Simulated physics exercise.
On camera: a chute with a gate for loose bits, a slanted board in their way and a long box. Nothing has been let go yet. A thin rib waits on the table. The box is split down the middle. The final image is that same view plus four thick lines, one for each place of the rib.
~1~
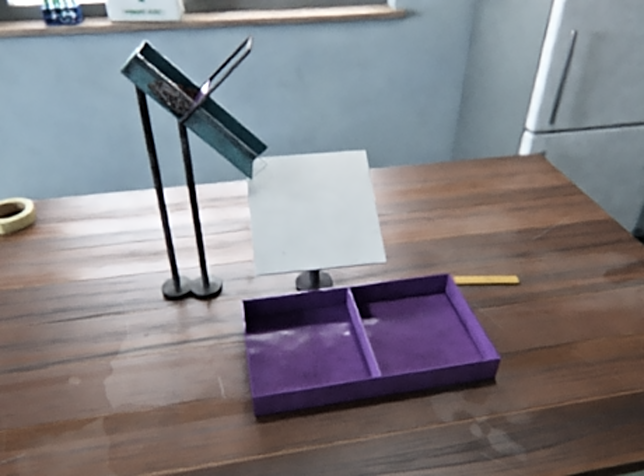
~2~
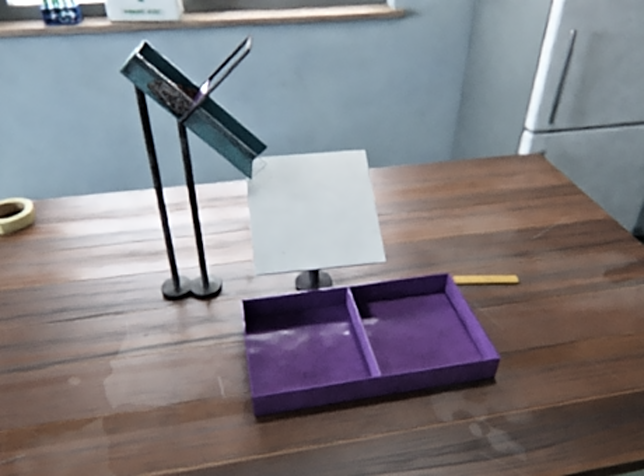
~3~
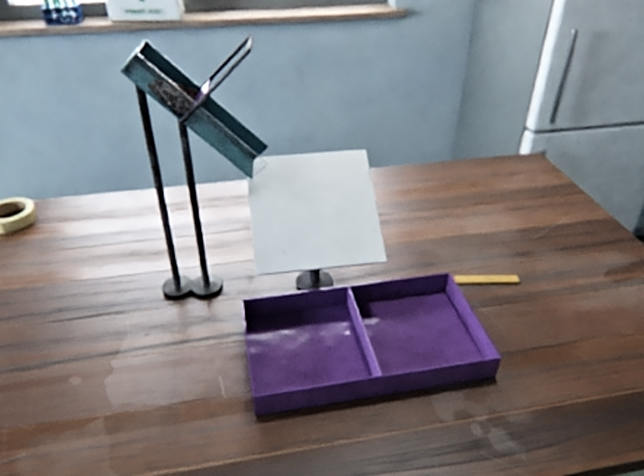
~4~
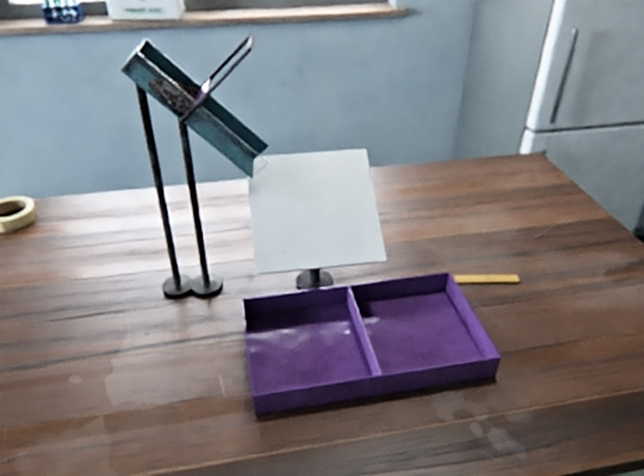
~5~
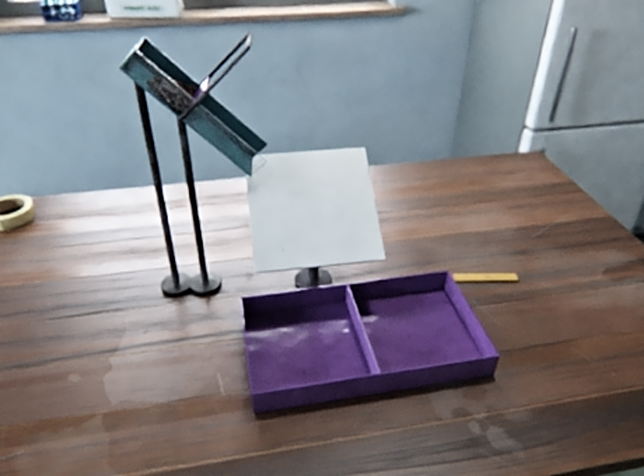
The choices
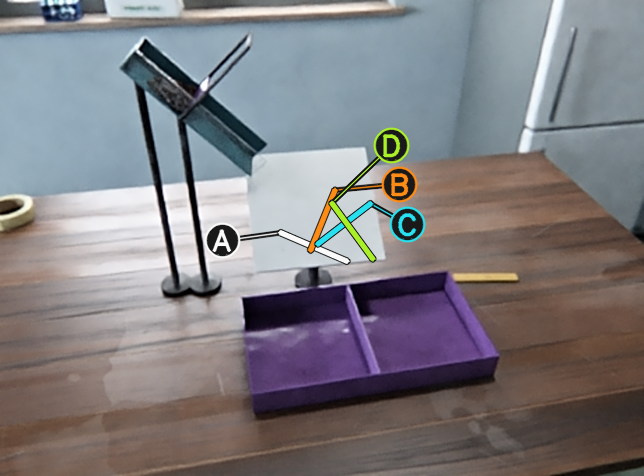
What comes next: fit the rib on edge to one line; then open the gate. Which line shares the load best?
The answer is line D.
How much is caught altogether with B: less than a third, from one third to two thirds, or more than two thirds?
Line B gives more than two thirds.
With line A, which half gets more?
Right.
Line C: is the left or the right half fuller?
Left.
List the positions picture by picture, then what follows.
The first frame shows load behind the gate at (177, 99), allspice berries; lip of the chute at (252, 170), sloping fairly steeply.
The second frame shows middle of the board at (313, 209), tilted fairly steeply; middle of its low edge at (322, 268); of its high edge at (305, 154).
The third frame shows front corners of the box at (254, 396) and (500, 357); front end of its middle wall at (382, 376); gate still shut at (205, 91).
The fourth frame shows middle of the load at (178, 97); lip at (253, 169).
The fifth frame shows middle of the load at (176, 96); lip at (252, 167).
On the marked copy, line A from (280, 232) to (346, 261); line B from (334, 190) to (310, 250); line C from (370, 203) to (317, 244); line D from (331, 203) to (372, 258).
With A, of what is caught, none in the left half, all in the right.
With B, of what is caught, all in the left half, none in the right.
With C, of what is caught, nearly all in the left half, a small part in the right.
With D, of what is caught, about a third in the left half, about two thirds in the right.
